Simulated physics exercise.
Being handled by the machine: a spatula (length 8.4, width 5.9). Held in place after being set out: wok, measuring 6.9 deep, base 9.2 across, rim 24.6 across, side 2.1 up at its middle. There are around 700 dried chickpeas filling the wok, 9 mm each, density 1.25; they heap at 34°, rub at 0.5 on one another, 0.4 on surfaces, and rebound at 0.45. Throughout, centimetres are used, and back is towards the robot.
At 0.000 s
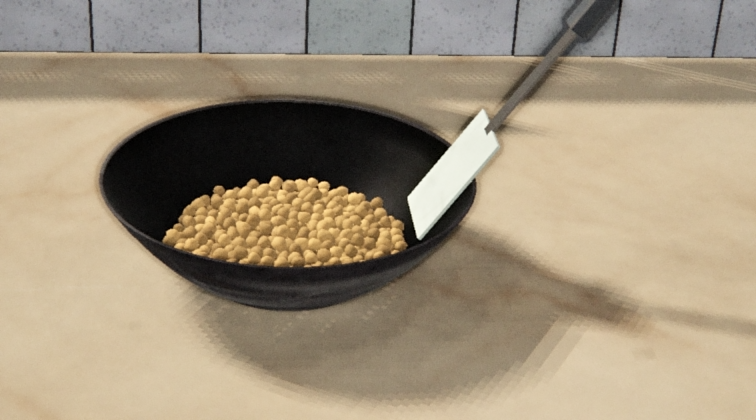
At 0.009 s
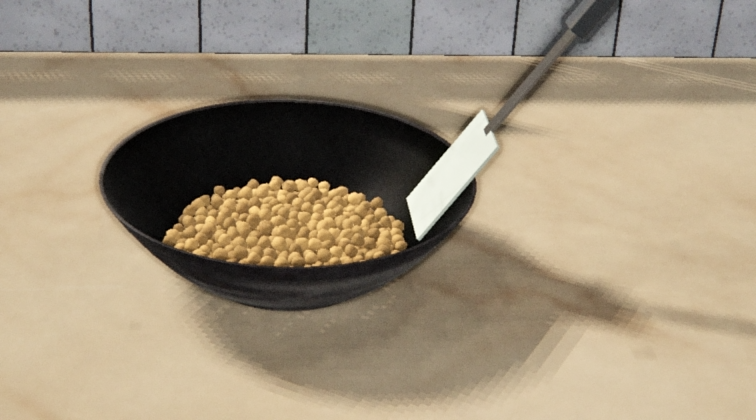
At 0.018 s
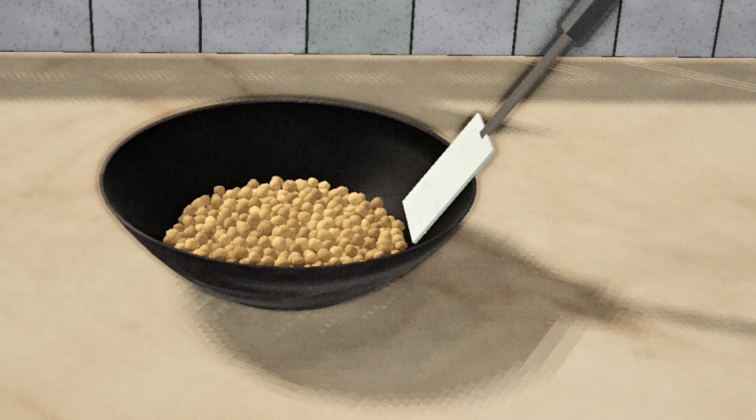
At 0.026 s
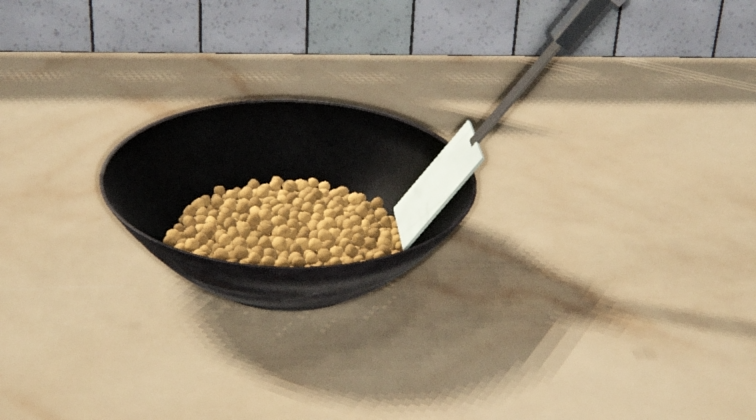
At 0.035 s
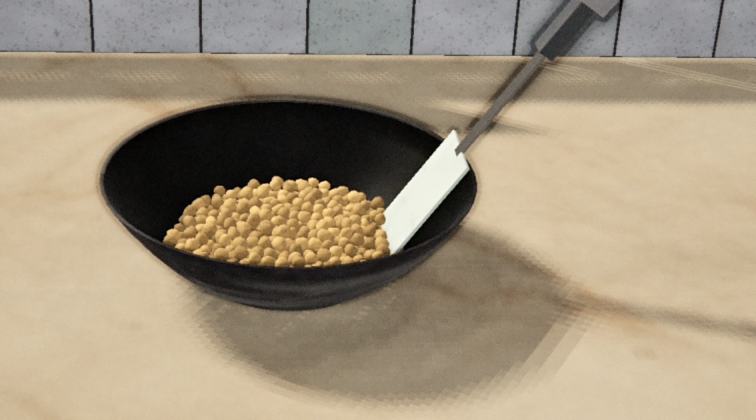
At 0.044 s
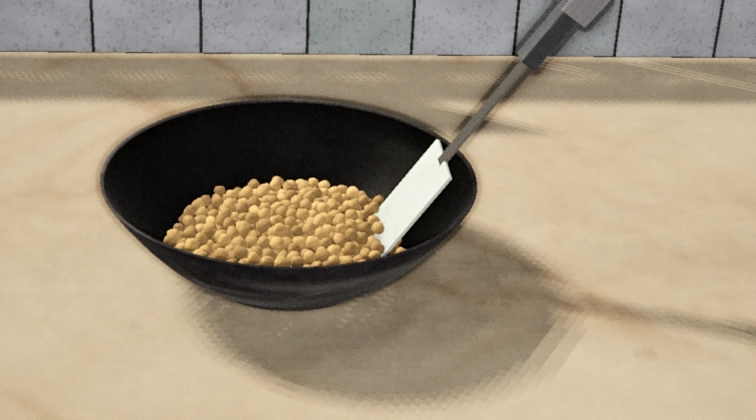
The footage shows a black wok heaped with dried chickpeas on a beige countertop before a tiled wall, as a pale spatula at its right side slides down and left into the edge of the pile, barely shifting the chickpeas.
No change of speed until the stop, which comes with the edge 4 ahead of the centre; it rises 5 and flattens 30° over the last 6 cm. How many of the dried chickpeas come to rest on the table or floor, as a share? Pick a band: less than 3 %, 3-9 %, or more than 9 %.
It falls in the band more than 9 %.
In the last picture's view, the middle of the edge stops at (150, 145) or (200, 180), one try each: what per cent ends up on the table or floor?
First try about 35 percent, second about 15 percent.
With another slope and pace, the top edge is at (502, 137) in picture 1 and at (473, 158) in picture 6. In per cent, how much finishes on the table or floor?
0 per cent.
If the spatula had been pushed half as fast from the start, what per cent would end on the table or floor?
About 0 in a hundred.
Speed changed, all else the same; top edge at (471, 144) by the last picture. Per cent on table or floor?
My guess is around 0 percent.
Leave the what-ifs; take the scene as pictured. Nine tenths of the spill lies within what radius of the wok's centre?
Roughly 65 cm.
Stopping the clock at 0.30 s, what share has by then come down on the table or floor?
It works out to about 5 in a hundred.
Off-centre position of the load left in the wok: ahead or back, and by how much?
About 3.0 centimetres ahead.
By 0.07 s, sloping 54°, highest piece 6 above the table; 699 in the wok.
By 0.09 s, sloping 45°, highest piece 8 above the table; 699 in the wok.
By 0.30 s, sloping 25°, highest piece 13 above the table; 613 in the wok, 26 on the table or floor, 60 on the blade or in flight.
By 1.35 s, sloping 25°, highest piece 6 above the table; 613 in the wok, 86 on the table or floor.
Final count, 613 in the wok, 86 on the table or floor. That is 12 % on the table or floor.
